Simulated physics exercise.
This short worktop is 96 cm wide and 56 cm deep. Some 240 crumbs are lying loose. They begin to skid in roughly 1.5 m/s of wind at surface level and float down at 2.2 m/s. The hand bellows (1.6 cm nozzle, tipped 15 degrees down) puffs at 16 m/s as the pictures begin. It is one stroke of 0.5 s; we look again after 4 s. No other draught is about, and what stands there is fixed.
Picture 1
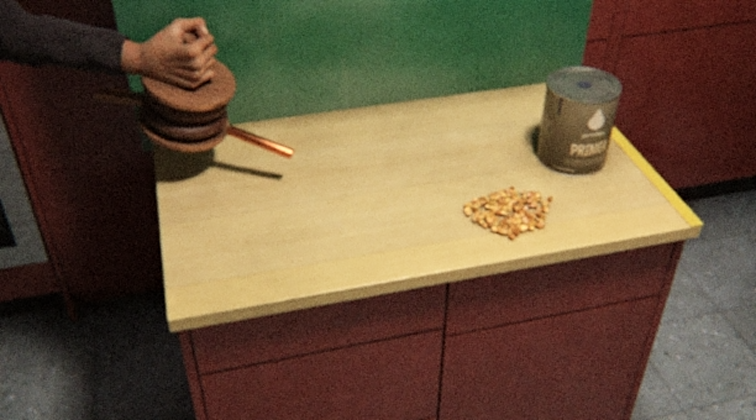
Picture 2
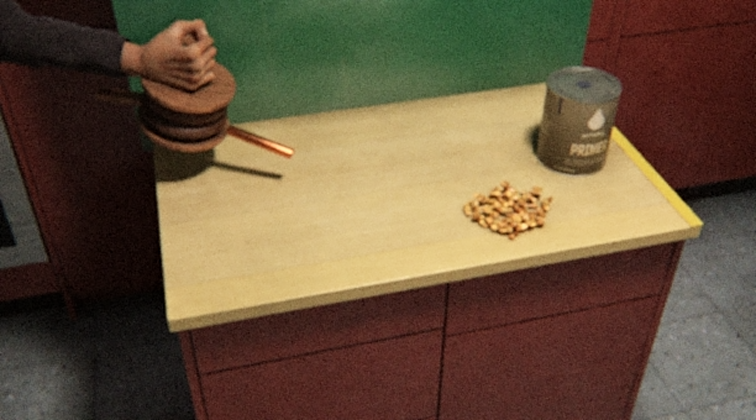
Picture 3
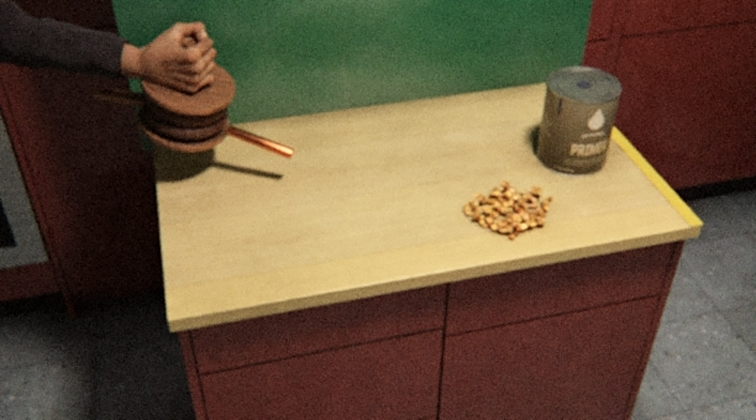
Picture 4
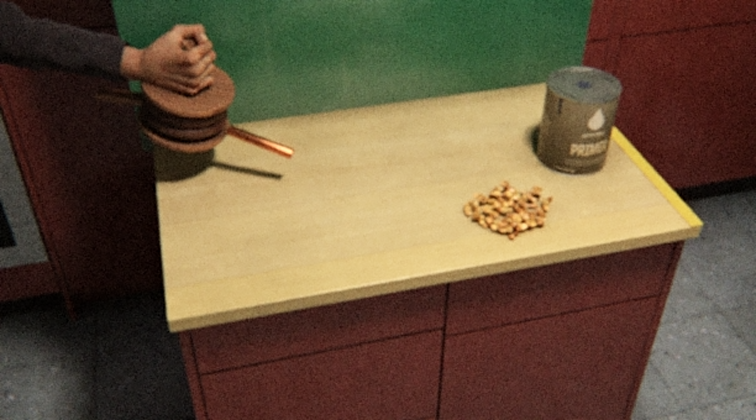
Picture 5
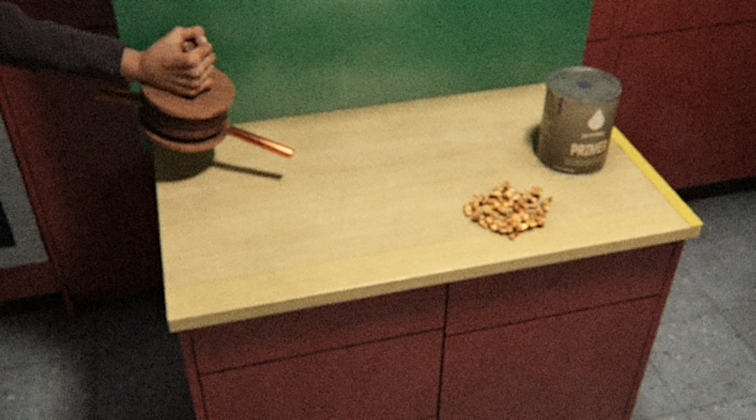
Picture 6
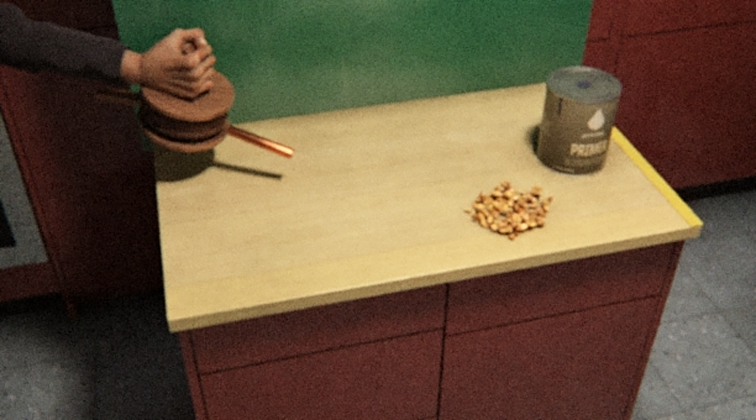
On a pale worktop with a yellow edge, a hand at the left presses slightly down on round brown bellows with a copper-coloured nozzle, while the loose pile of golden crumbs and the primer tin at right show no clear movement.
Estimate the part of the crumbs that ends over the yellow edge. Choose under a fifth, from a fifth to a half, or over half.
Of the crumbs, between a fifth and a half end over the yellow edge.
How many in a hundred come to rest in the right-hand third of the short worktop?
Some 0 per cent.
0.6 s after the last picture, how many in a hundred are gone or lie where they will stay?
About 60 %.
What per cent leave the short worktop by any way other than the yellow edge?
About 60 %.
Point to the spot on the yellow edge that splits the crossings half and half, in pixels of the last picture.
Around (688, 208).
Then, 0.6 s after the last picture, 36 % are over the yellow edge; 60 % are gone or lie where they will stay.
Then, 1.0 s after the last picture, 36 % are over the yellow edge; 100 % are gone or lie where they will stay.
Then, 2.0 s after the last picture, 36 % are over the yellow edge; 100 % are gone or lie where they will stay.
Then, 3.8 s after the last picture, at the end, 36 % are over the yellow edge.
